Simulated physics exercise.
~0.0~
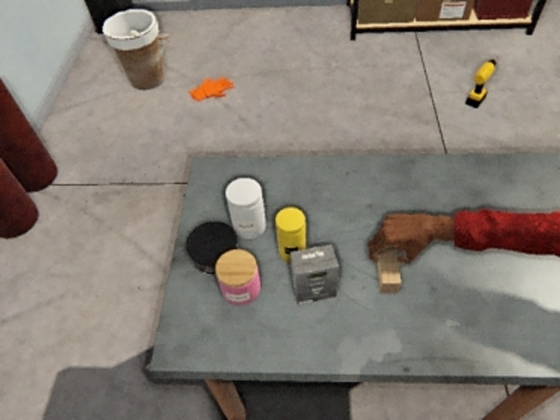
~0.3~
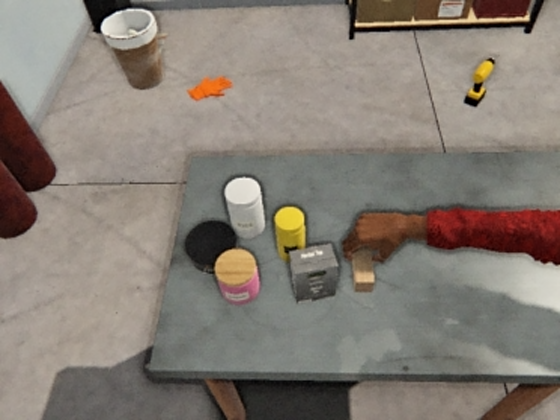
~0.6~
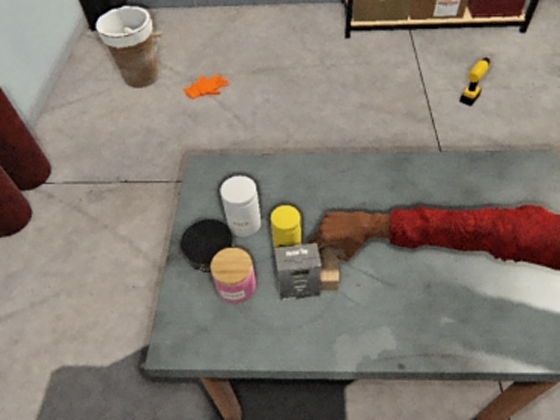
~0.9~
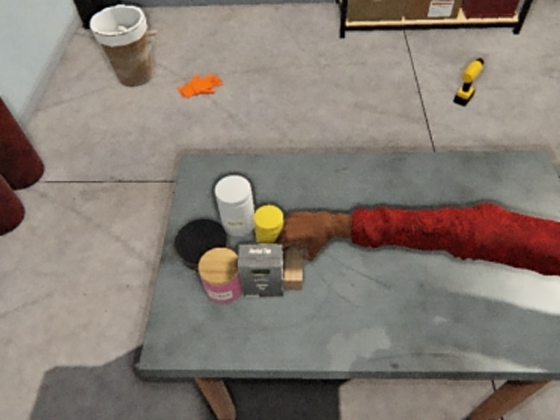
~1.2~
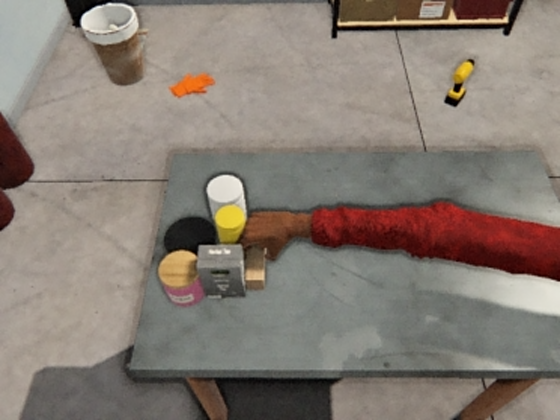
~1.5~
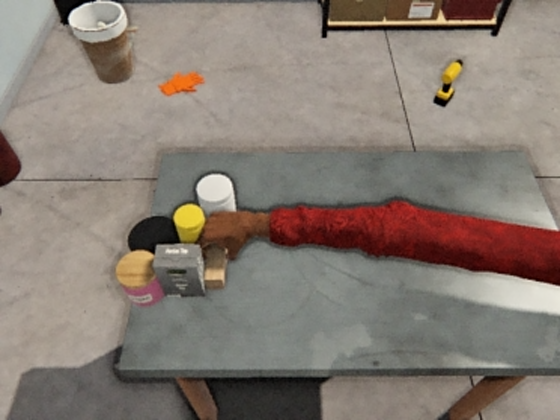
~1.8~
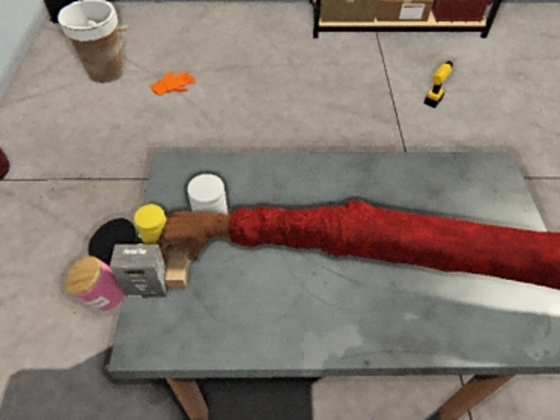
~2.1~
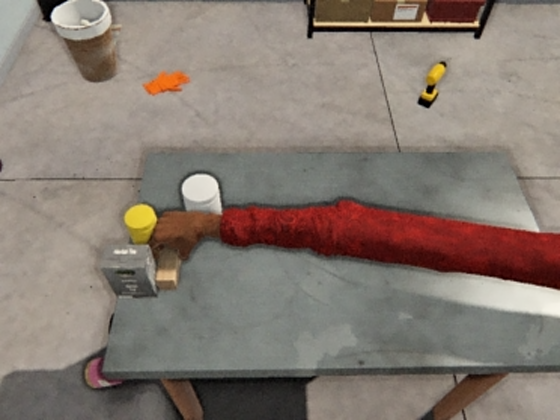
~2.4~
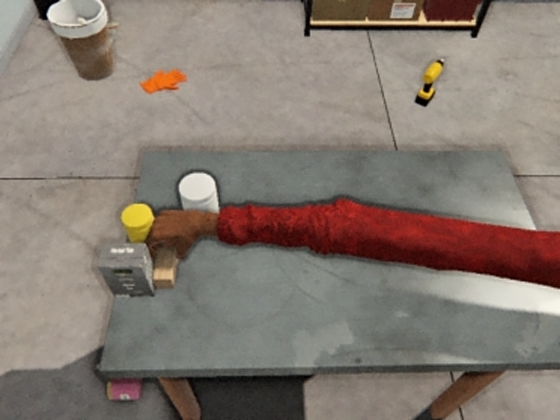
A red-sleeved arm slides a block left, pushing containers until two fall off the table.
